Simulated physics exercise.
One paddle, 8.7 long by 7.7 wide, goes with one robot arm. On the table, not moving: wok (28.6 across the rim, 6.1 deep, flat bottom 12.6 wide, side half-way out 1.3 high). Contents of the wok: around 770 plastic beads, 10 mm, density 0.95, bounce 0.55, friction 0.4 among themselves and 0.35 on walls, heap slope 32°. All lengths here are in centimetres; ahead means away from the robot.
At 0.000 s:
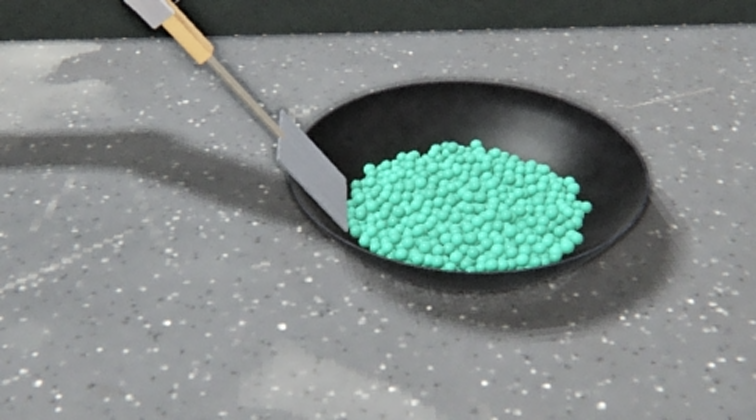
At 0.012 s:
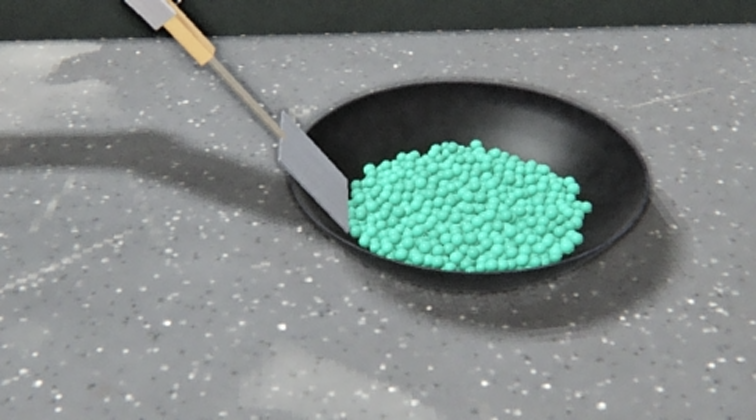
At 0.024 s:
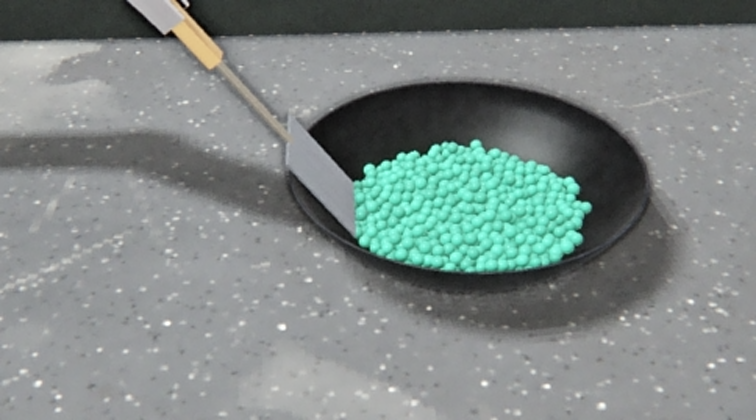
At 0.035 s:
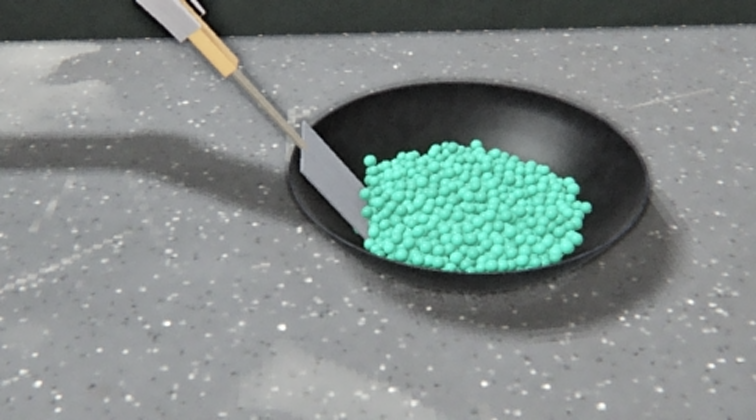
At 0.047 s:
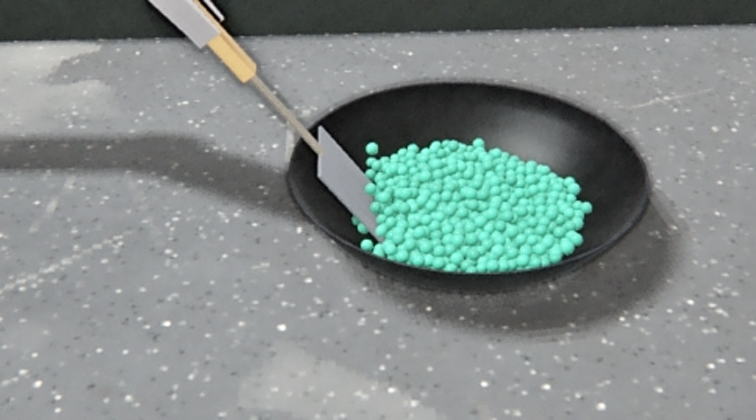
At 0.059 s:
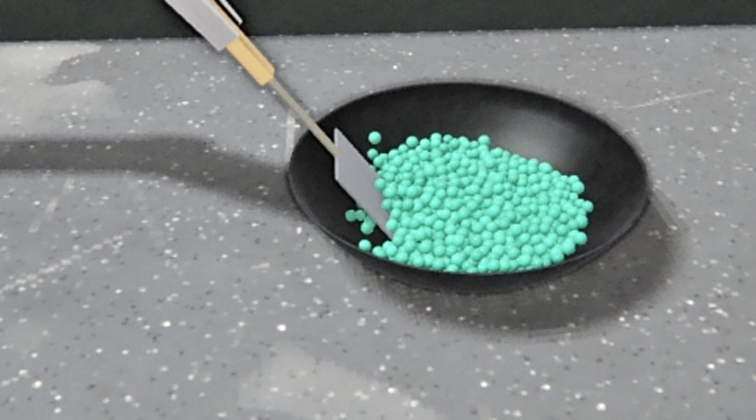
Turquoise beads heaped in a black wok on a speckled grey counter, a flat paddle pushing into them from the left.
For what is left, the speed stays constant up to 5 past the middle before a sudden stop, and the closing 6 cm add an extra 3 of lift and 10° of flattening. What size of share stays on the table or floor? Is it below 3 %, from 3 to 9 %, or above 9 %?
From 3 to 9 %.
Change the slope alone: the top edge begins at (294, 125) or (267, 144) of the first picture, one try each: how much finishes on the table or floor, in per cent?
Some 5 and 5 per cent.
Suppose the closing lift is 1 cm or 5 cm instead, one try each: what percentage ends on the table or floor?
It comes to around 0 per cent on the first try and around 10 per cent on the second.
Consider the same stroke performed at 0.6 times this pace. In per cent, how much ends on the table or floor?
0 %.
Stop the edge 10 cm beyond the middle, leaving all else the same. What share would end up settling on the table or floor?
Changed stop: Approx. 30 %.
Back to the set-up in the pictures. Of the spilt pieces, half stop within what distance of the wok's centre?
32 cm.
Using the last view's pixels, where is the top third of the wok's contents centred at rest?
Close to pixel (564, 191).
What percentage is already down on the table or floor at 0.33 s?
Estimate: About 2 percent.
By 0.09 s, sloping 54°, highest piece 6 above the table; 771 in the wok.
By 0.12 s, sloping 51°, highest piece 7 above the table; 771 in the wok.
By 0.33 s, sloping 44°, highest piece 9 above the table; 733 in the wok, 16 on the table or floor, 22 on the blade or in flight.
By 1.38 s, sloping 44°, highest piece 6 above the table; 732 in the wok, 39 on the table or floor.
Final count, 732 in the wok, 39 on the table or floor. That is 5 % on the table or floor.
